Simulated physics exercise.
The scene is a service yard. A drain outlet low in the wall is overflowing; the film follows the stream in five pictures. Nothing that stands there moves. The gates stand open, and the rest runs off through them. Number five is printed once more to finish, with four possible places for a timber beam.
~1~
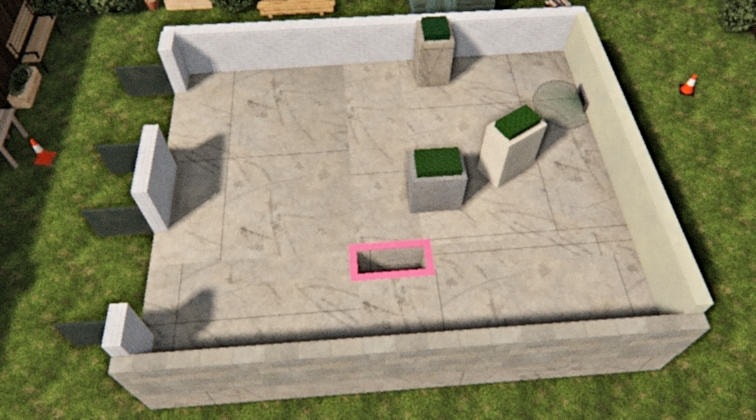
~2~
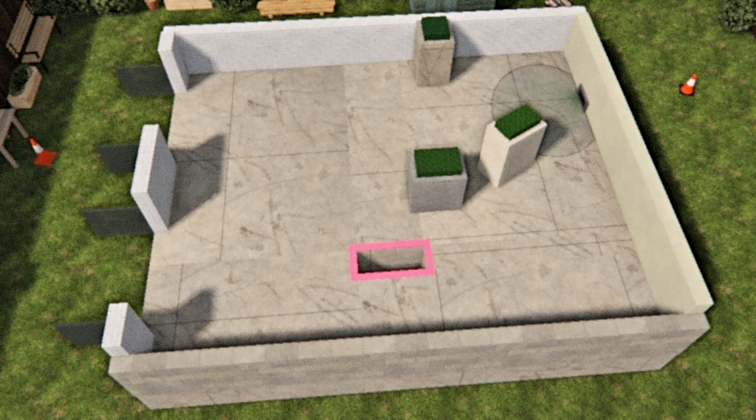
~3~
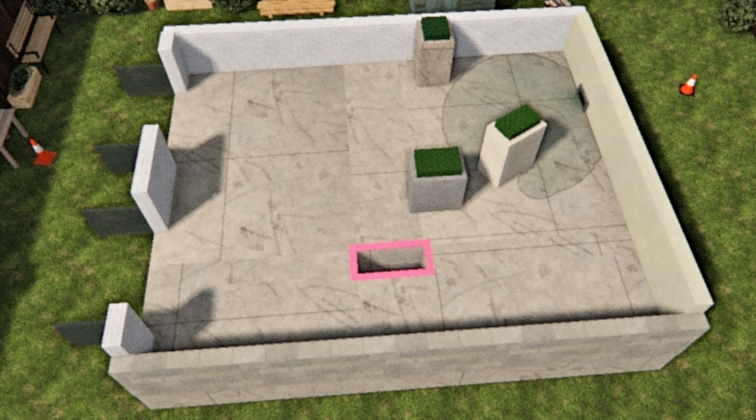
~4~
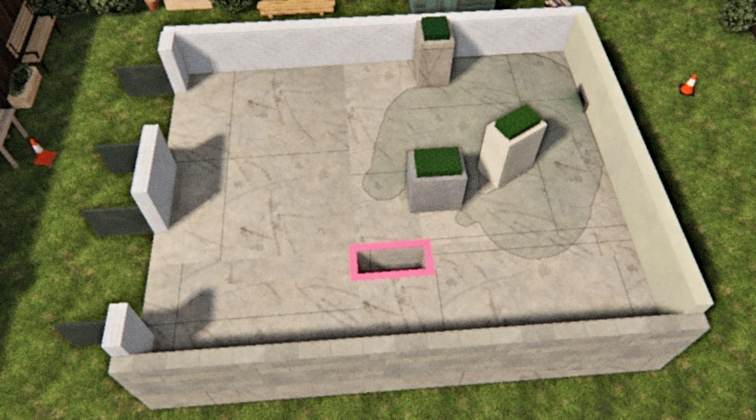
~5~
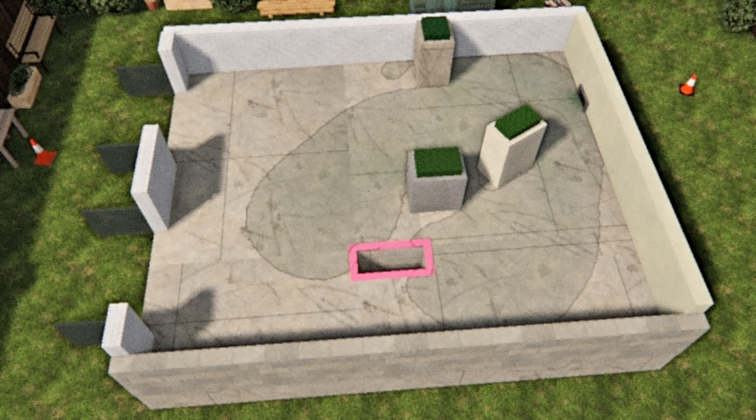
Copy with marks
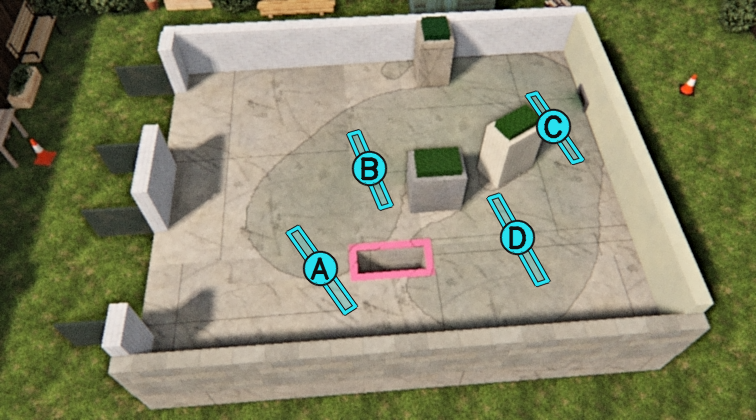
Water spread from the right-hand wall across the paved yard, flowing around the planters with green tops and widening toward the left and front, while the pink-edged gully stayed dry.
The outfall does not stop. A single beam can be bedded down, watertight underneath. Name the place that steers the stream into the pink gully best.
It is B.
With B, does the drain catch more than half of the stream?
No.
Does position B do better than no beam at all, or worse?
Position B is better.
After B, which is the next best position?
A.
On the marked copy, A from (293, 230) to (350, 309); B from (353, 133) to (385, 206); C from (532, 94) to (577, 161); D from (494, 196) to (542, 282).
With A, about 19 % of the stream goes into the pink gully, about 80 % out by the gates.
With B, about 35 % of the stream goes into the pink gully, about 64 % out by the gates.
With C, about 8 % of the stream goes into the pink gully, about 92 % out by the gates.
With D, about 7 % of the stream goes into the pink gully, about 92 % out by the gates.
